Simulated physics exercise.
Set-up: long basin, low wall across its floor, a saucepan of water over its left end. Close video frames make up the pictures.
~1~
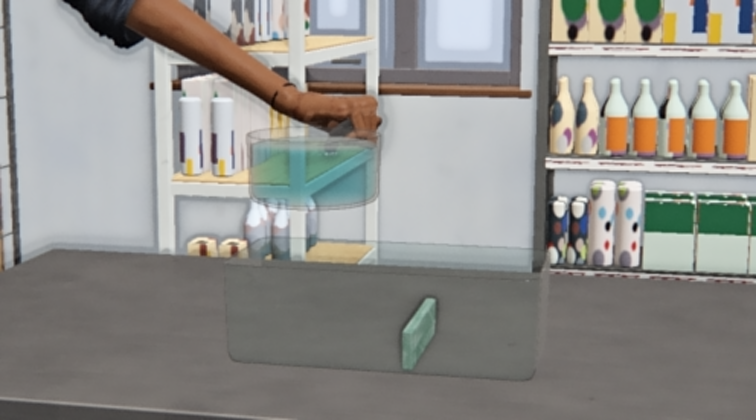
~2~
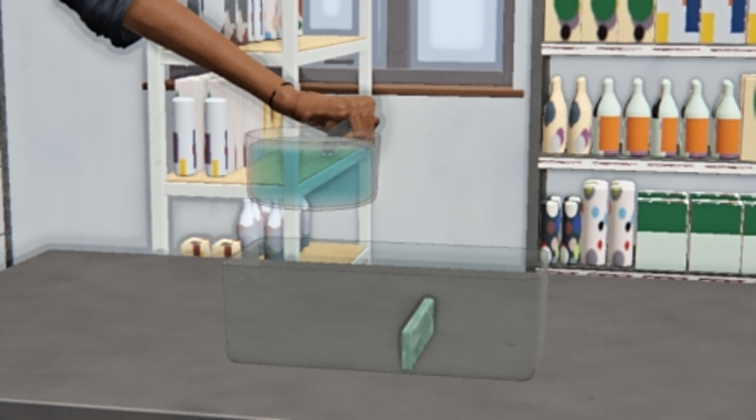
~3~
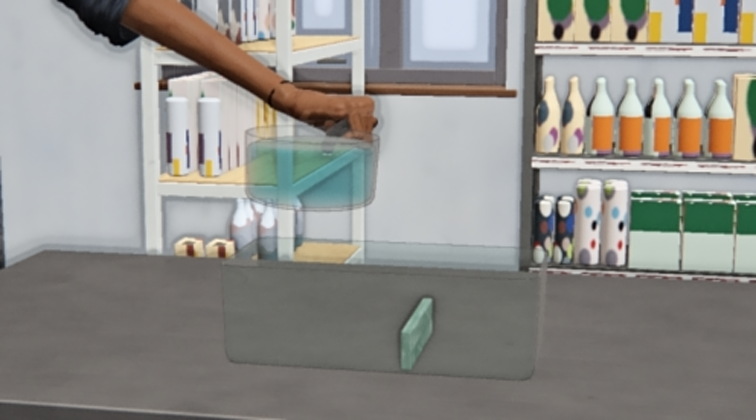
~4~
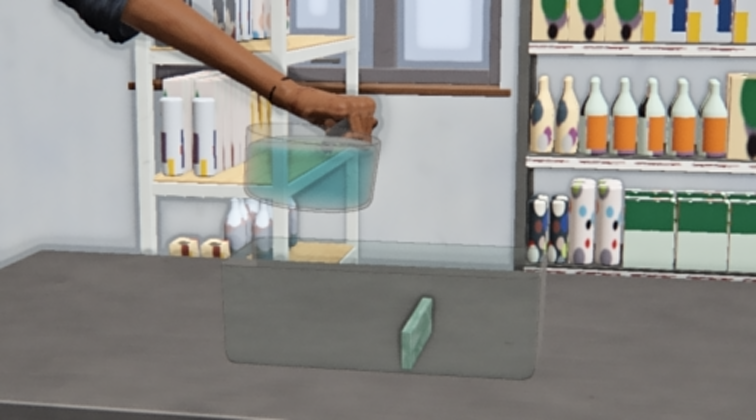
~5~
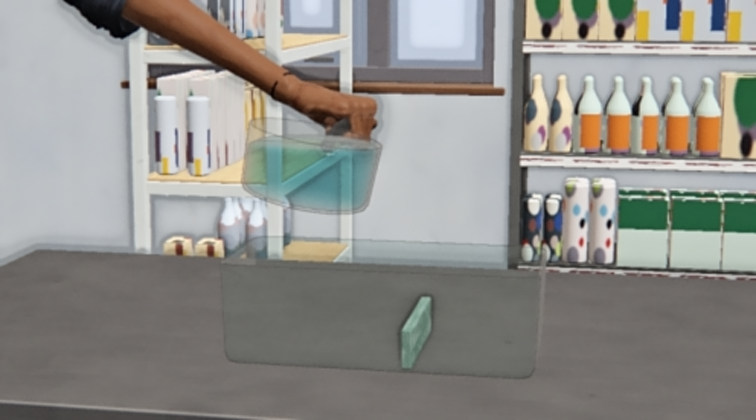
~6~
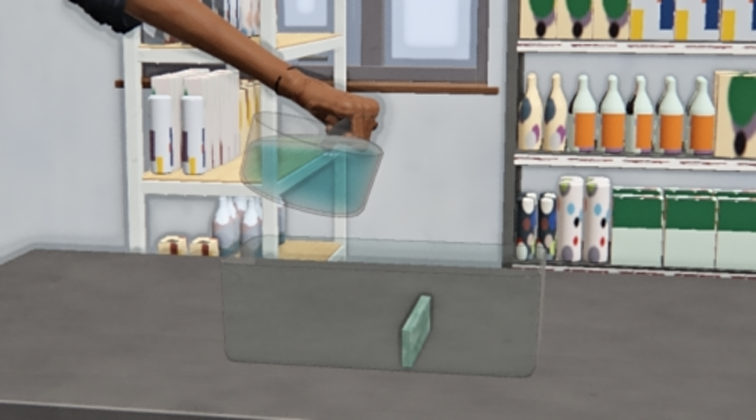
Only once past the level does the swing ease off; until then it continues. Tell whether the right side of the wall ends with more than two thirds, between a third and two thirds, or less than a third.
The share right of the wall lands inside the two marks of one third and two thirds.
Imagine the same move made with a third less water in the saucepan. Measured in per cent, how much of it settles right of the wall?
Roughly 35 %.
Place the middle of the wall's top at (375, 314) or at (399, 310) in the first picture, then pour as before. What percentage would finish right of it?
Roughly 80 % and then 70 %.
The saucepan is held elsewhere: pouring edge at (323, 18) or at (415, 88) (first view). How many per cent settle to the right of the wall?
In turn 30 % and 75 %.
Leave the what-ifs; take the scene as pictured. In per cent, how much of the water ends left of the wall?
It is close to 45 per cent.
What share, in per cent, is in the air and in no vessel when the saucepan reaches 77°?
Roughly 30 percent.
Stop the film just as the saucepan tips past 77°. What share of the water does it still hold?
My estimate is close to 40 percent remaining.
A moment on, the tilt is 77° and 41 per cent is still to pour, 4 is left of the wall and 26 right of it.
Next, the tilt is 110° and 5 per cent is still to pour, 36 is left of the wall and 56 right of it.
Then the tilt is 114° and 0 per cent is still to pour, 43 is left of the wall and 56 right of it.
Later the tilt is 114° and 0 per cent is still to pour, 43 is left of the wall and 56 right of it.
At rest 43 per cent lies left of the wall, 56 right of it and 1 outside.
